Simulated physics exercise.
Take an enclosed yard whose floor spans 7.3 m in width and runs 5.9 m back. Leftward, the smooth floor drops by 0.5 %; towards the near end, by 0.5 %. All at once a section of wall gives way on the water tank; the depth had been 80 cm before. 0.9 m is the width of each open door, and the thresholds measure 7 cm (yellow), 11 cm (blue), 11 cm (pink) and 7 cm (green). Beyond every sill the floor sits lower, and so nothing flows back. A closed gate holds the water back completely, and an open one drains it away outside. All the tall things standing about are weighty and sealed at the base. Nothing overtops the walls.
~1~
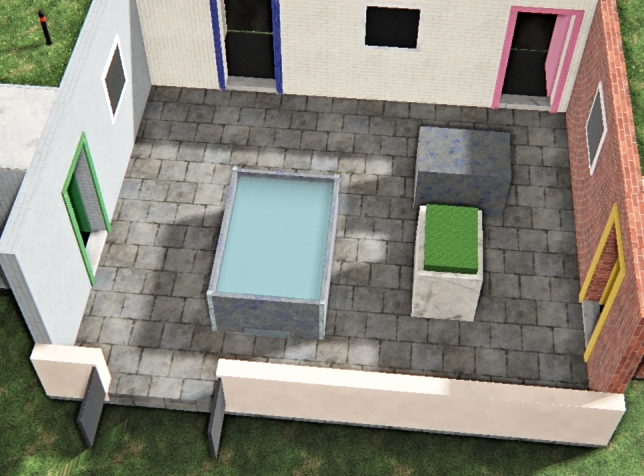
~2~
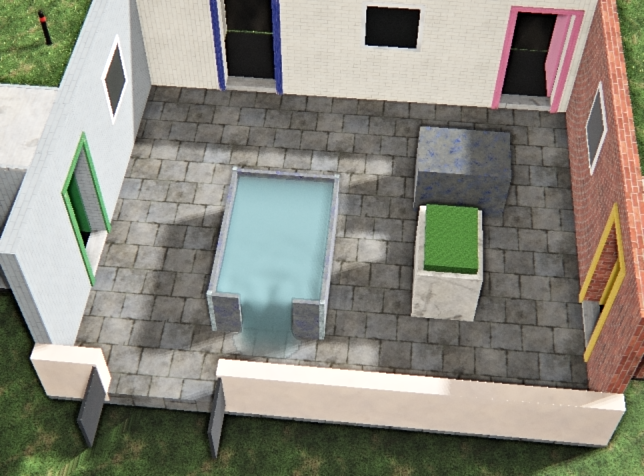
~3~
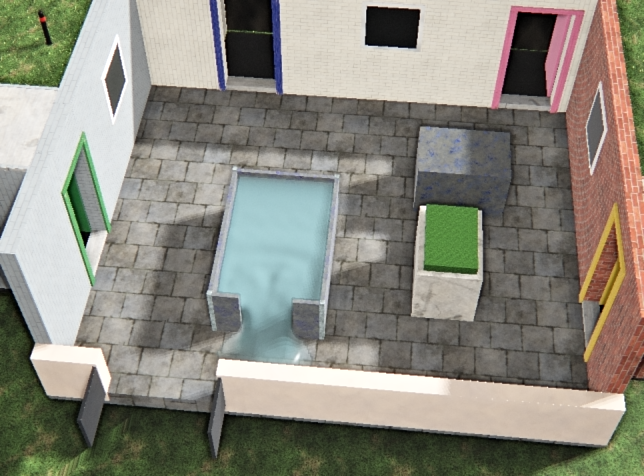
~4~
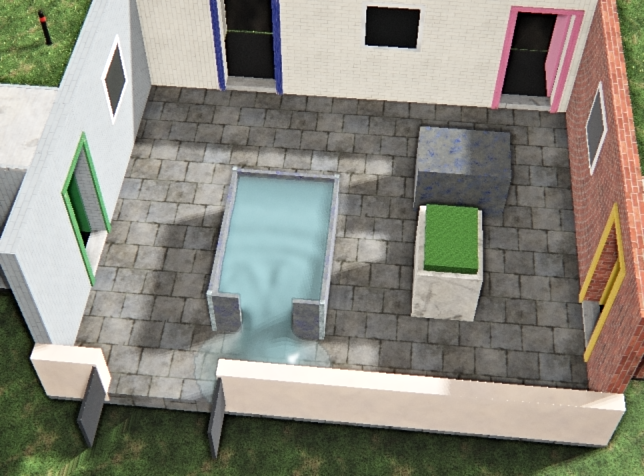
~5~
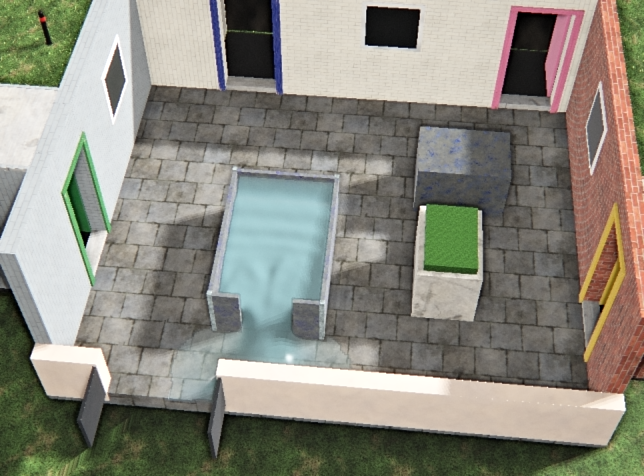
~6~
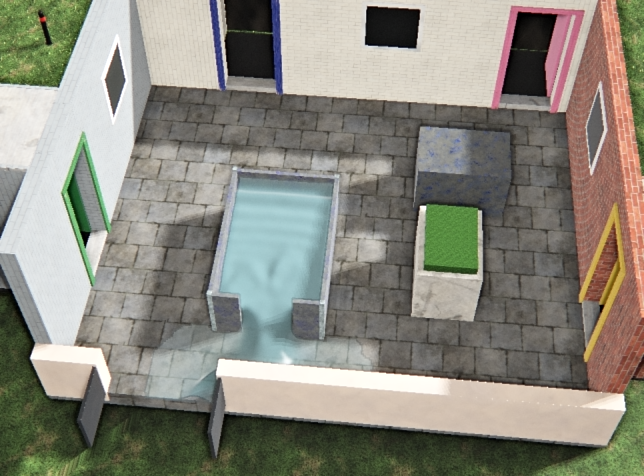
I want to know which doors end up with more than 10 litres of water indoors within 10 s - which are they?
The yellow door: More than that; the blue door: That much or less; the pink door: That much or less; the green door: That much or less.
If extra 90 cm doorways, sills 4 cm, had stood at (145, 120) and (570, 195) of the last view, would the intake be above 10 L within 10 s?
Within it, within it.
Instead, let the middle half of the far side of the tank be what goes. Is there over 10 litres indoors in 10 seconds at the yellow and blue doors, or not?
Yellow short, blue beyond.
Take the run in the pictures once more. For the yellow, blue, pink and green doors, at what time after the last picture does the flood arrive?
Arrival times: Yellow 1.2 seconds, blue 5.0 seconds, pink 4.5 seconds, green 1.5 seconds.
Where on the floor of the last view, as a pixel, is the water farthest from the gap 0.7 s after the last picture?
Near (545, 414).
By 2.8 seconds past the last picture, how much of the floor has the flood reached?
Covered: Roughly 45 %.
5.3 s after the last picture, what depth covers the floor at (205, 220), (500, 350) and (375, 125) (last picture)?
About 2, 9 and 1 cm respectively.
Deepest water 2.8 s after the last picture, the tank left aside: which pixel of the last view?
Around (257, 390).
Then, 0.7 s after the last picture water covers 15 % of the floor and is deepest (56 cm) near (257, 390); yellow door not reached, blue door not reached, pink door not reached, green door not reached.
Then, 1.5 s after the last picture water covers 30 % of the floor and is deepest (44 cm) near (257, 390); yellow door 15 cm at the sill, 0 L in, blue door not reached, pink door not reached, green door 2 cm at the sill, 0 L in.
Then, 2.8 s after the last picture water covers 45 % of the floor and is deepest (36 cm) near (257, 390); yellow door 18 cm at the sill, 78 L in, blue door not reached, pink door not reached, green door 7 cm at the sill, 0 L in.
Then, 5.3 s after the last picture water covers 75 % of the floor and is deepest (20 cm) near (257, 390); yellow door 11 cm at the sill, 139 L in, blue door 4 cm at the sill, 0 L in, pink door 9 cm at the sill, 0 L in, green door 5 cm at the sill, 0 L in.
Then, 9.3 s after the last picture water covers 95 % of the floor and is deepest (14 cm) near (257, 390); yellow door 6 cm at the sill, 150 L in, blue door 4 cm at the sill, 0 L in, pink door 6 cm at the sill, 0 L in, green door 3 cm at the sill, 1 L in.
